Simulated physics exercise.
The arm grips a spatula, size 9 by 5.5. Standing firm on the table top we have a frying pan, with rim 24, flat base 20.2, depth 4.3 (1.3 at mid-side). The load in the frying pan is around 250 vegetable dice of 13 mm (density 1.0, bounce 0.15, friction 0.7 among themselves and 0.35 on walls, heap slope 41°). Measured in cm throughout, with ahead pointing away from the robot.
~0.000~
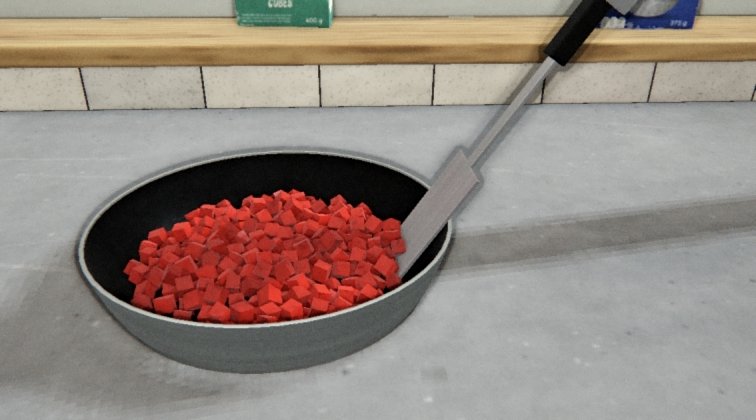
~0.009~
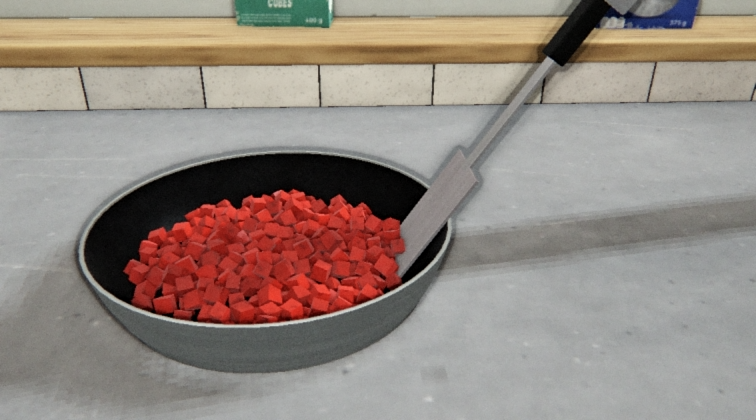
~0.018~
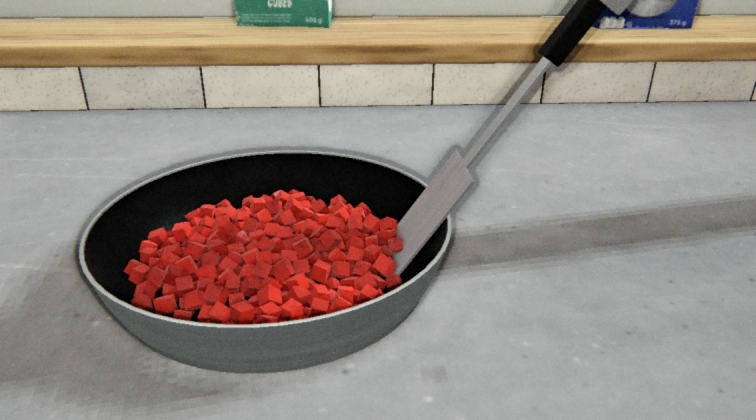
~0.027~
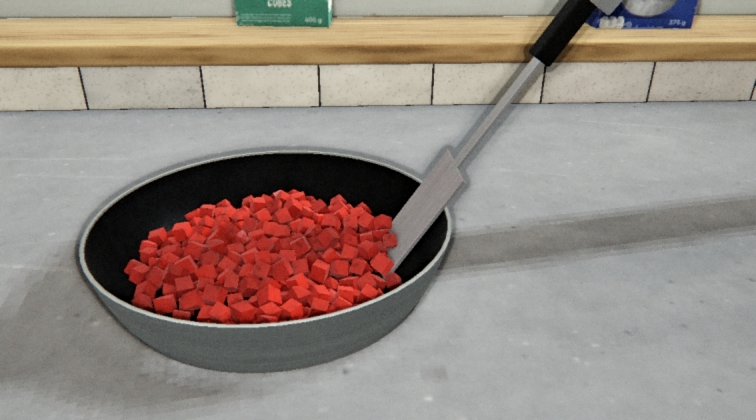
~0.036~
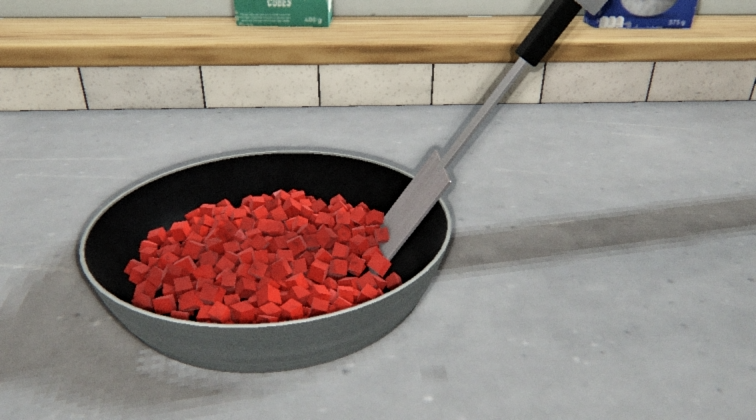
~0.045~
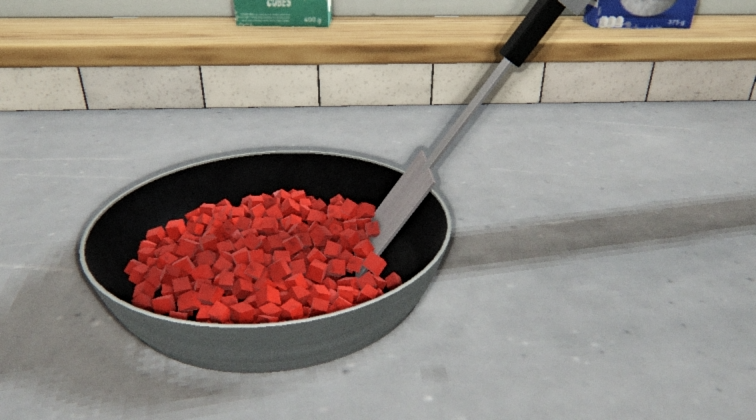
On a grey table top, a frying pan holds a heap of small red cubes, with a metal spatula leaning in at its right side. The spatula stays almost still at first, then slides left into the heap, nudging the cubes at the right edge slightly while the pan stays in place.
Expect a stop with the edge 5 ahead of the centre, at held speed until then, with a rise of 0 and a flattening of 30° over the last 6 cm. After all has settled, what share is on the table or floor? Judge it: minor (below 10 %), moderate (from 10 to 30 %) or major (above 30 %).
My judgement: Minor.
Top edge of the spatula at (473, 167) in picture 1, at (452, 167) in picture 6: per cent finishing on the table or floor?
0 %.
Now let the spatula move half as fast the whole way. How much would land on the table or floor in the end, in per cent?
The share on the table or floor would be about 0 percent.
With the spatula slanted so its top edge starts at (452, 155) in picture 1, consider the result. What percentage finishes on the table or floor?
0 percent or so.
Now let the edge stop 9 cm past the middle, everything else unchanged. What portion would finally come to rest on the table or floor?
In that case about 5 percent ends on the table or floor.
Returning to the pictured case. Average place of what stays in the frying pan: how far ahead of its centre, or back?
Offset forward: Around 3.5 cm.
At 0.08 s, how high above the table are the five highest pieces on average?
Somewhere around 5 centimetres high.
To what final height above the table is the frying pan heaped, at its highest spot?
Top of the heap: Roughly 5.0 cm above the table top.
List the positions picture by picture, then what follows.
Spatula top edge at (470, 165), sloping 56°; upper third of the load around (283, 248), from x 135 to 400, top at y 200; 254 in the frying pan, in the first frame.
Spatula top edge at (469, 165), sloping 56°; upper third of the load around (283, 248), from x 135 to 400, top at y 200, in the second frame.
Spatula top edge at (465, 165), sloping 56°; upper third of the load around (283, 247), from x 135 to 395, top at y 200, in the third frame.
Spatula top edge at (456, 165), sloping 56°; upper third of the load around (282, 245), from x 135 to 395, top at y 200, in the fourth frame.
Spatula top edge at (443, 165), sloping 56°; upper third of the load around (279, 243), from x 135 to 395, top at y 200, in the fifth frame.
Spatula top edge at (428, 165), sloping 56°; upper third of the load around (282, 239), from x 135 to 395, top at y 200; 254 in the frying pan, in the sixth frame.
By 0.08 s, sloping 56°, highest piece 5 above the table; 254 in the frying pan.
By 0.11 s, sloping 45°, highest piece 7 above the table; 254 in the frying pan.
By 0.32 s, sloping 26°, highest piece 5 above the table; 254 in the frying pan.
By 1.37 s, sloping 26°, highest piece 5 above the table; 254 in the frying pan.
Final count, 254 in the frying pan. That is 0 % on the table or floor.
